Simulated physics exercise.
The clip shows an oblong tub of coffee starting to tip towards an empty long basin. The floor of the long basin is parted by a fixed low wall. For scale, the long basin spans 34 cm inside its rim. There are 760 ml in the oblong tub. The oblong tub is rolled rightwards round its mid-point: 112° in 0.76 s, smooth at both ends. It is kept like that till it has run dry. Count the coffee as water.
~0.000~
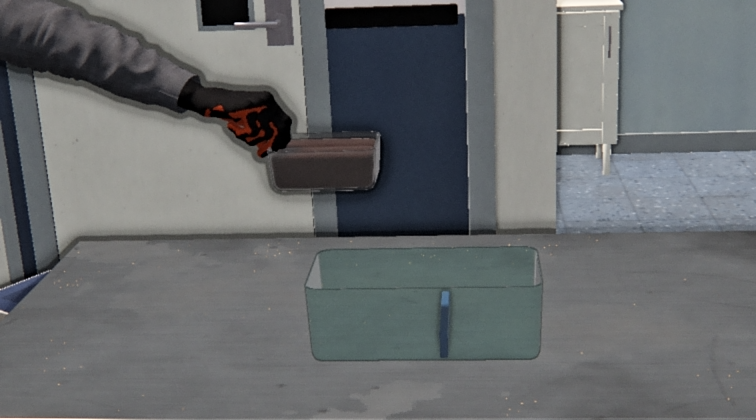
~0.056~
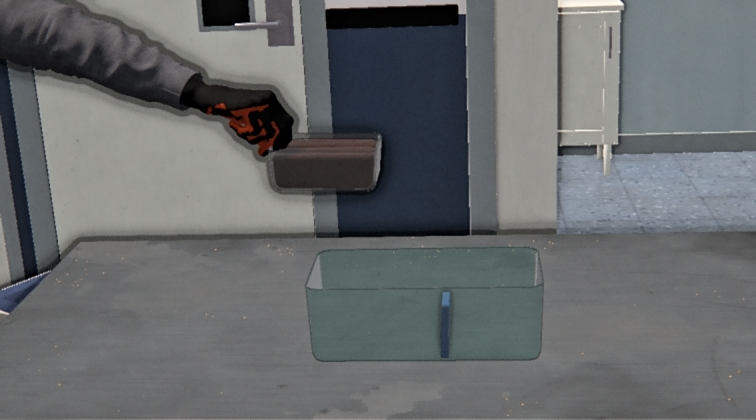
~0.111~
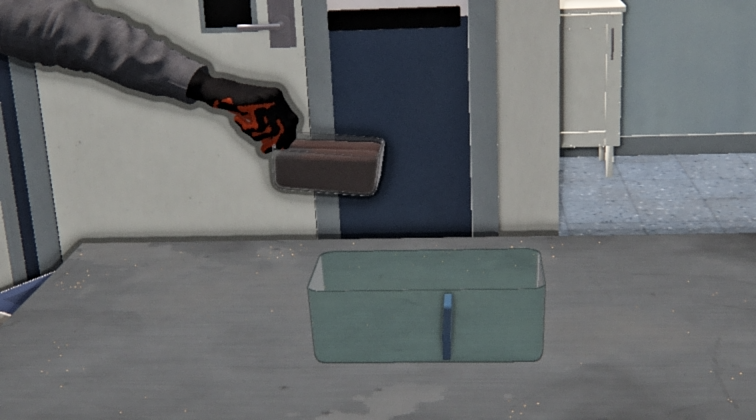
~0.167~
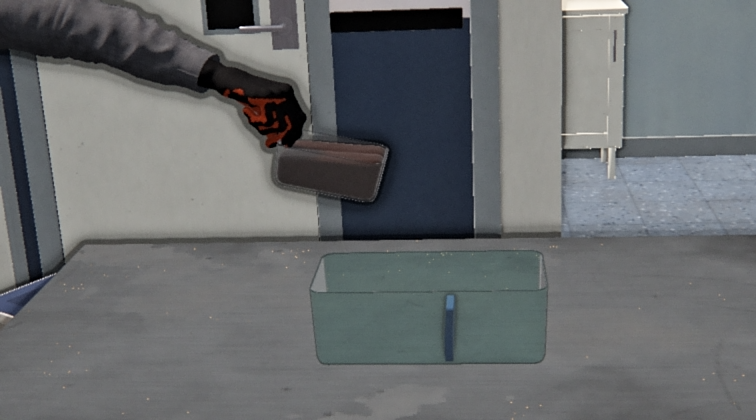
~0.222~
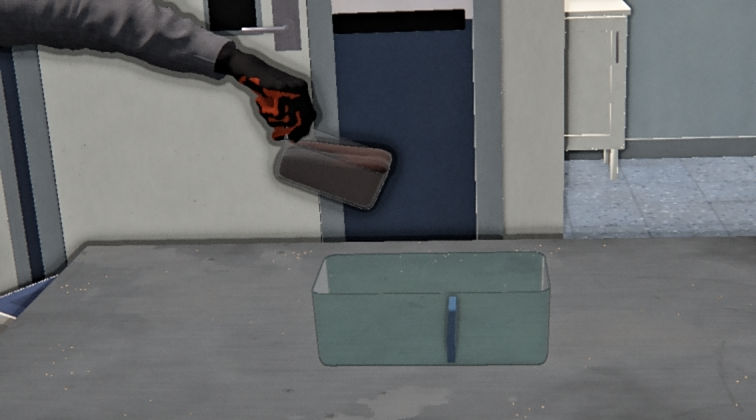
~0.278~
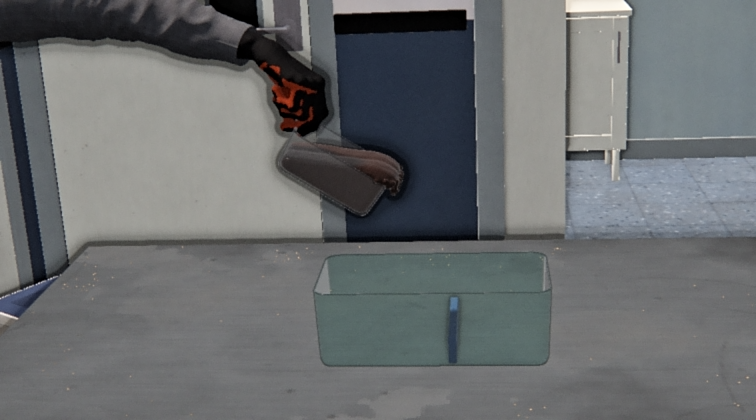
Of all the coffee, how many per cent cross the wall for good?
The far part has some 22 per cent.
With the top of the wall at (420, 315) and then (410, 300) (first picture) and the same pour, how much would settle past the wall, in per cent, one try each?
In turn about 65 and 75 per cent.
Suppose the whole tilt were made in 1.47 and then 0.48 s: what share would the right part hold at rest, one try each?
First 45, then 15 per cent.
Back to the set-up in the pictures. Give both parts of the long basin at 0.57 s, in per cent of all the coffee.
Near 34 on the left, 16 on the right.
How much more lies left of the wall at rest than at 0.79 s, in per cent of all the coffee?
Near 2 in a hundred.
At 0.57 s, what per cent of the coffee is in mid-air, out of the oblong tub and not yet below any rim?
Some 42 per cent.
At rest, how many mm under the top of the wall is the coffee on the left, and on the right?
Some 24 mm on the left and 34 mm on the right.
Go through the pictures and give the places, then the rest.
In the first picture, it leans 0°; its right rim is at (377, 142); the coffee meets the walls at (276, 148) and (376, 146); the long basin's rim runs from (311, 270) to (540, 267); the wall's top is at (445, 312).
In the second picture, it leans 2°; its right rim is at (378, 144); the coffee meets the walls at (277, 148) and (377, 147).
In the third picture, it leans 6°; its right rim is at (382, 149); the coffee meets the walls at (280, 149) and (380, 151).
In the fourth picture, it leans 13°; its right rim is at (385, 157); the coffee meets the walls at (283, 149) and (384, 154).
In the fifth picture, it leans 22°; its right rim is at (388, 167); the coffee meets the walls at (286, 149) and (384, 161); 4 per cent is over the edge.
In the sixth picture, it leans 33°; its right rim is at (389, 178); the coffee meets the walls at (287, 149) and (377, 165); 12 per cent is over the edge.
By 0.57 s the tilt is 96° and 7 per cent is still to pour, 35 is left of the wall and 16 right of it.
By 0.79 s the tilt is 112° and 1 per cent is still to pour, 71 is left of the wall and 21 right of it.
By 1.01 s the tilt is 112° and 0 per cent is still to pour, 72 is left of the wall and 22 right of it.
By 1.26 s the tilt is 112° and 0 per cent is still to pour, 72 is left of the wall and 22 right of it.
At rest 72 per cent lies left of the wall, 22 right of it and 6 outside.
